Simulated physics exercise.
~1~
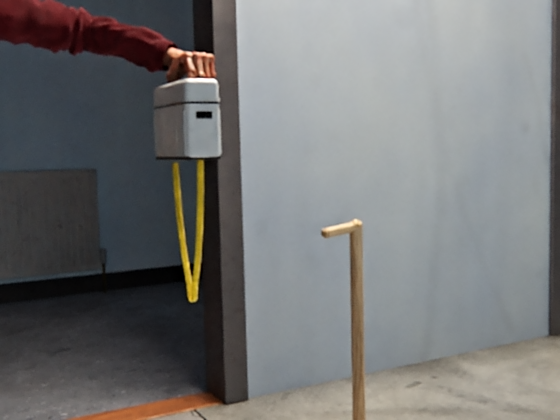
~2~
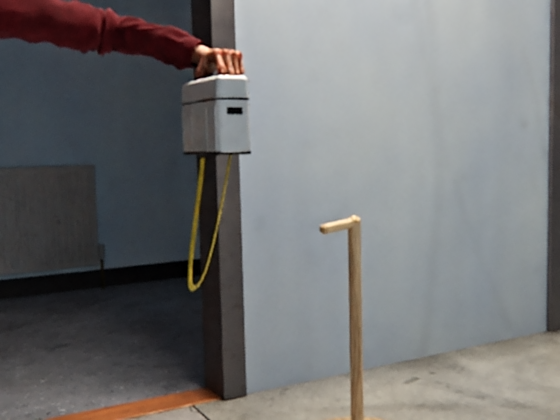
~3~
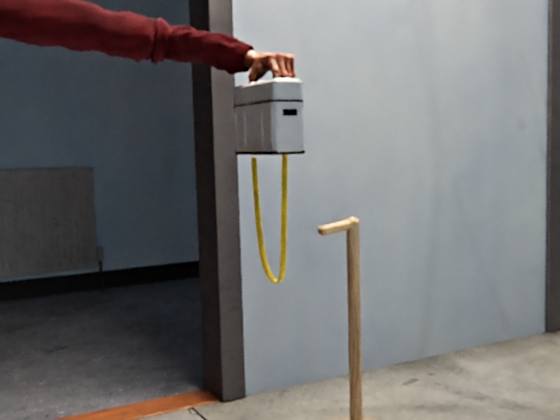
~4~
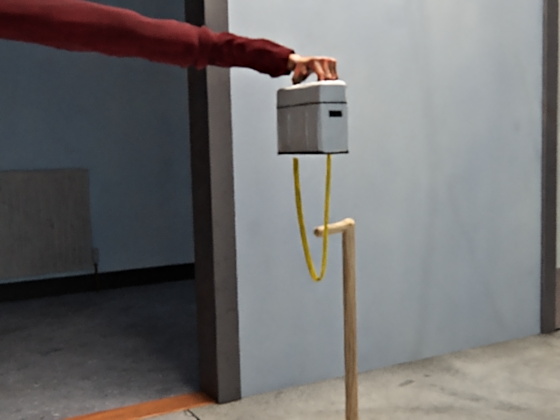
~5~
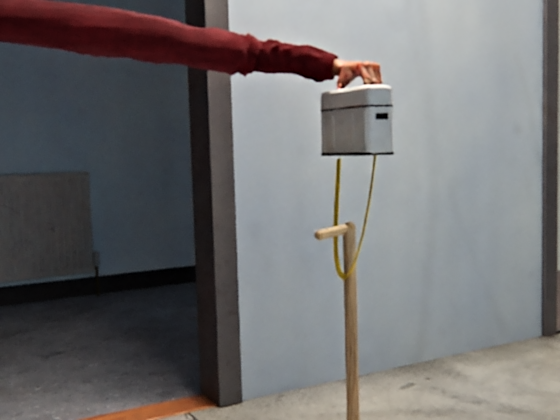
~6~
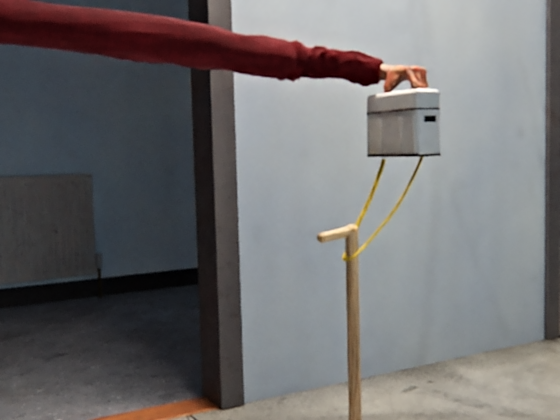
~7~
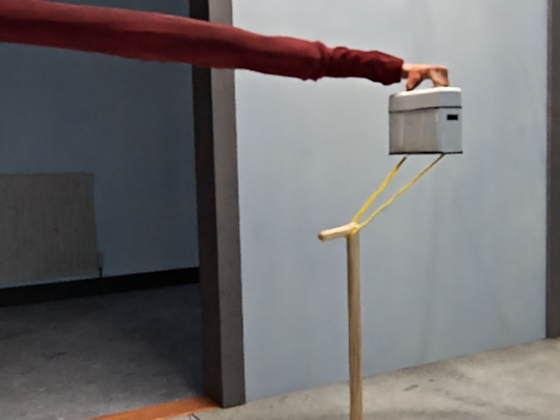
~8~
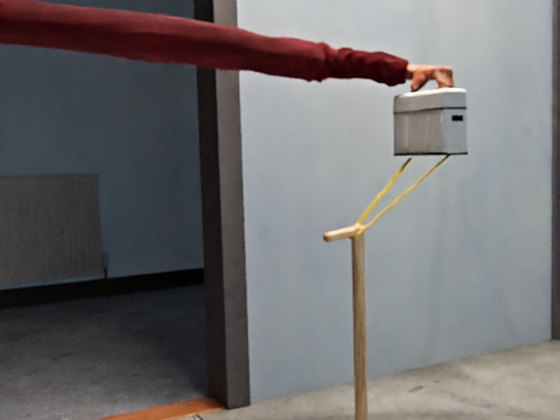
A white case carried right over a hooked post stops when its yellow loop catches tight.
